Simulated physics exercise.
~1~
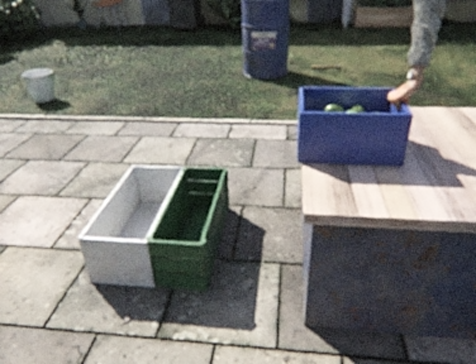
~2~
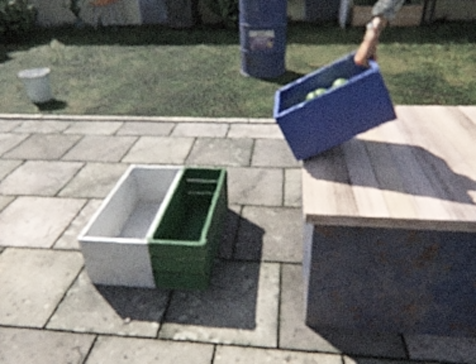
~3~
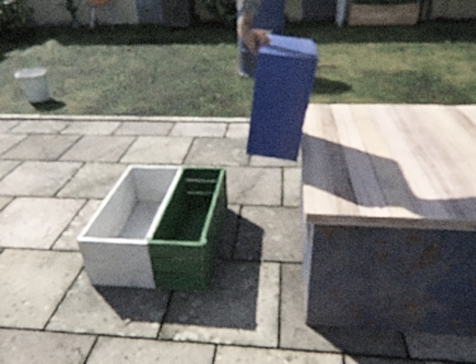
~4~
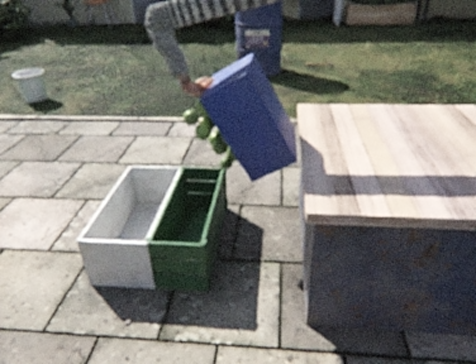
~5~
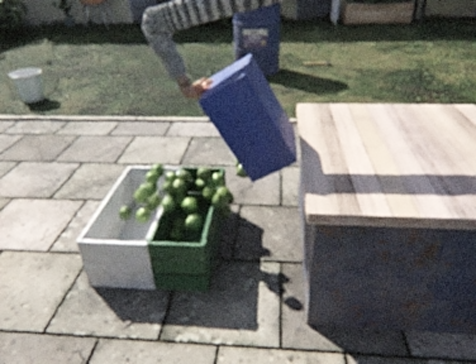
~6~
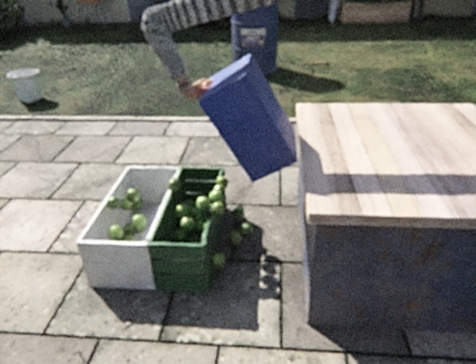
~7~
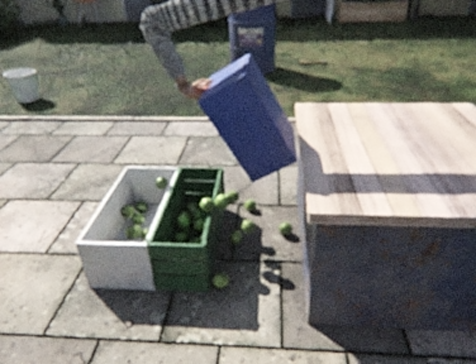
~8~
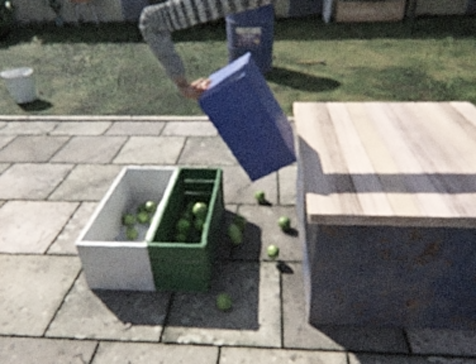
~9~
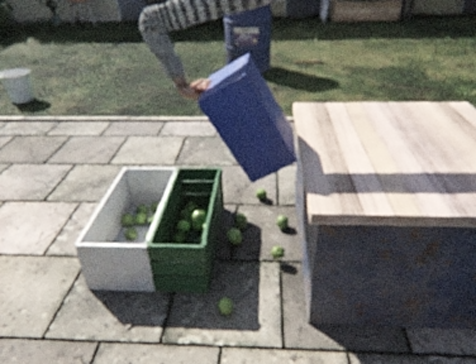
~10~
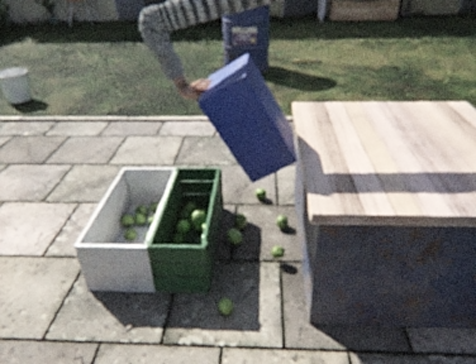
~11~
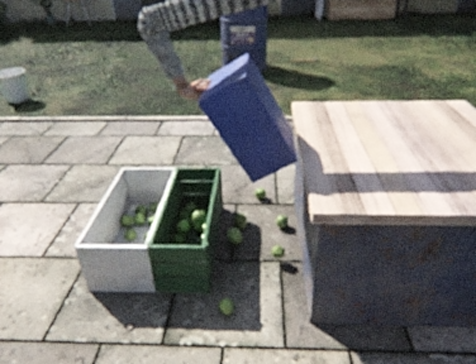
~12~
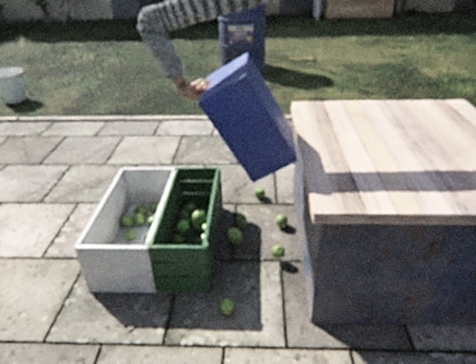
Sunny paved patio, arm in striped sleeve tipping blue tote off bench, green apples tumbling into green box, white trough and onto slabs.
